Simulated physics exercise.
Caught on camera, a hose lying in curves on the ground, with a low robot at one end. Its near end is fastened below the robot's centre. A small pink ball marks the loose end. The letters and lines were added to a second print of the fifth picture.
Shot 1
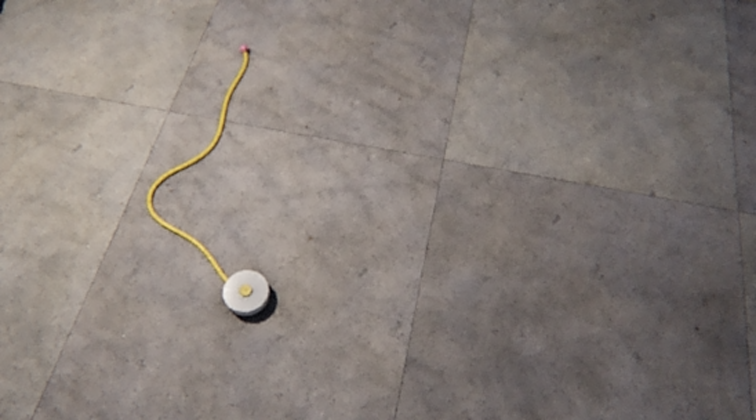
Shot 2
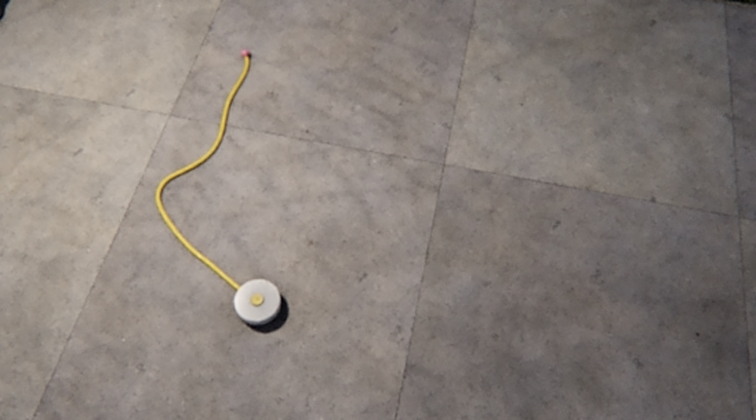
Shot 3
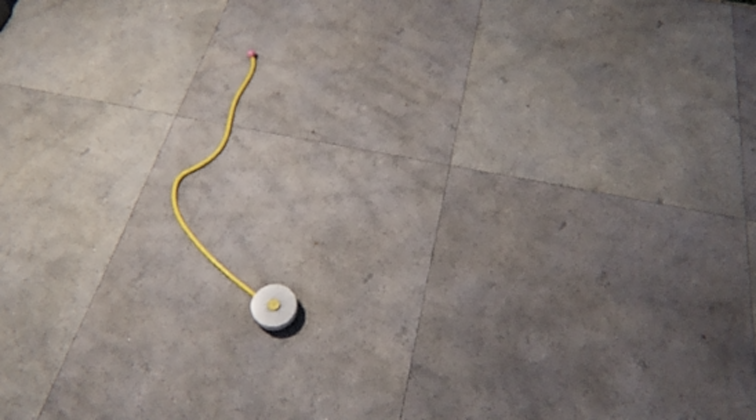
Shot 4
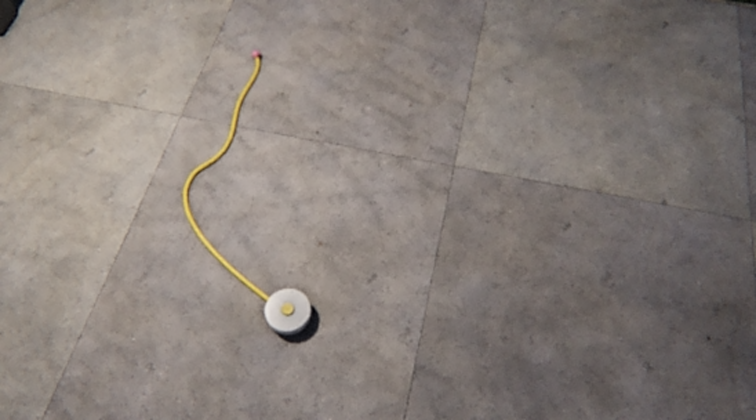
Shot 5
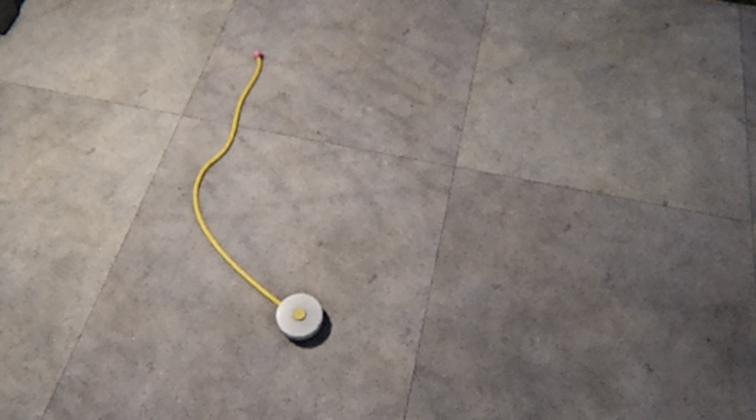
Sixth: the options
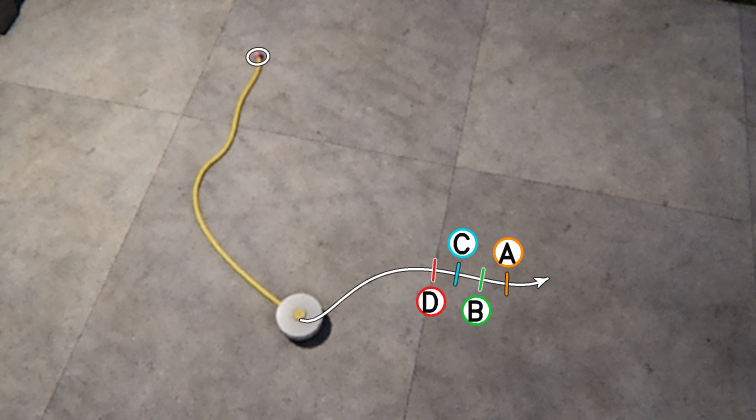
A small round white robot slid slowly a short way to the right and slightly down across grey floor tiles, pulling the near part of a curvy yellow hose along, while the far end barely shifted.
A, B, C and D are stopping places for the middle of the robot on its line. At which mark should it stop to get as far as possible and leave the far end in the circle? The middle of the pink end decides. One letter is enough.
C is the last safe stop.
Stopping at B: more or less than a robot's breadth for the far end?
Less.
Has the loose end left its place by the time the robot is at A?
Yes.
On the marked copy, A at (507, 284); B at (482, 279); C at (457, 274); D at (434, 270); the ring at (258, 57); the route from (301, 320) via (422, 269) to (548, 278).
Taking C. A third of the way, robot (352, 288), middle of the hose (215, 191), free end (257, 54).
Two thirds of the way, robot (406, 266), middle of the hose (242, 189), free end (258, 54).
When it is over, robot (458, 271), middle of the hose (290, 187), free end (258, 59); the free end is still in its ring.
As for the rest, A drags the free end to (254, 76); B drags the free end to (256, 67); D is safe but short.
